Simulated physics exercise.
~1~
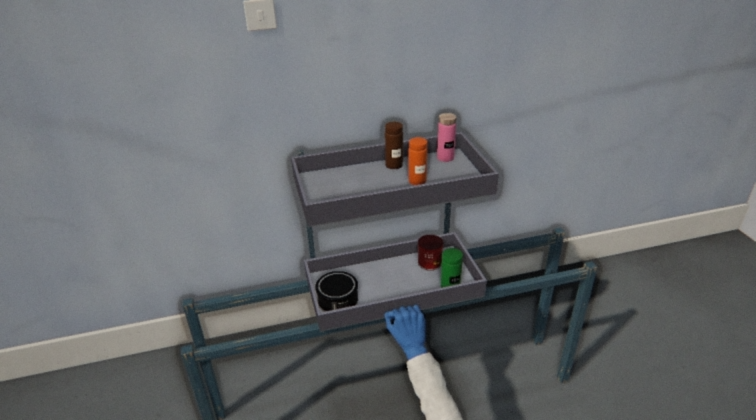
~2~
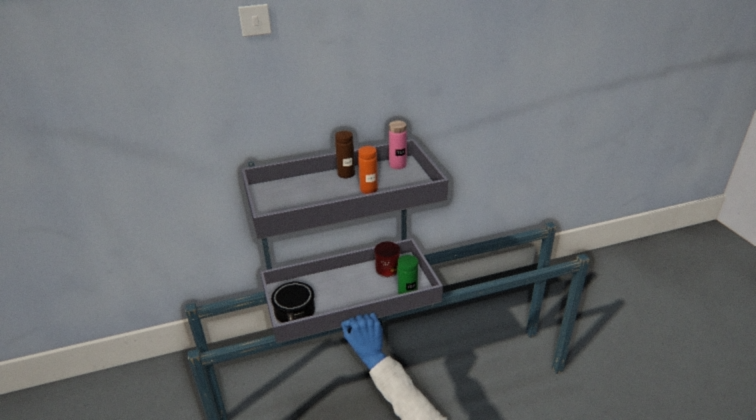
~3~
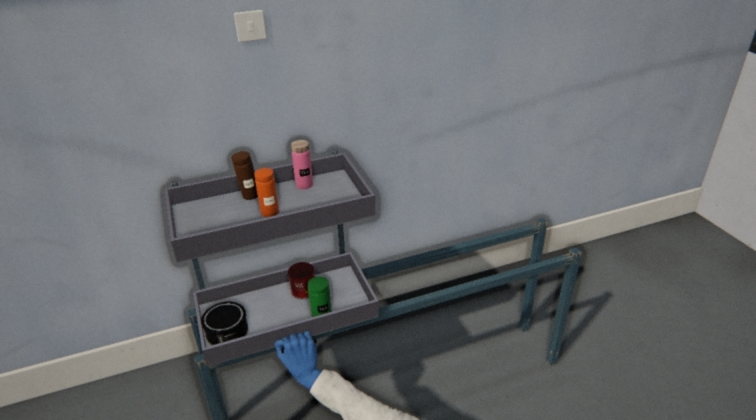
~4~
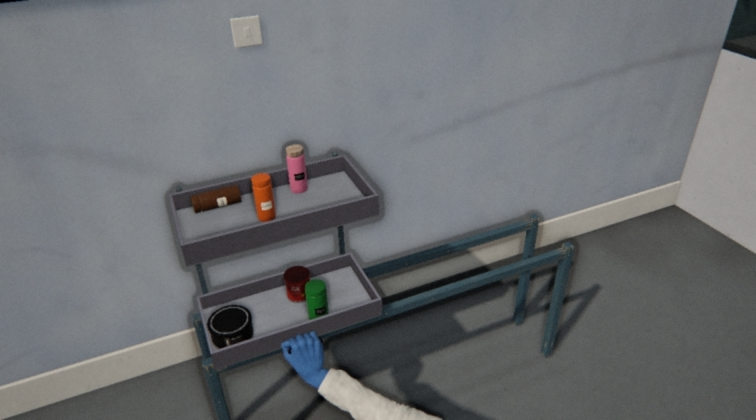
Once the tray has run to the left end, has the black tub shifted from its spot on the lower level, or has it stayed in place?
The black tub stays in place, still sitting at the left end of the lower level.
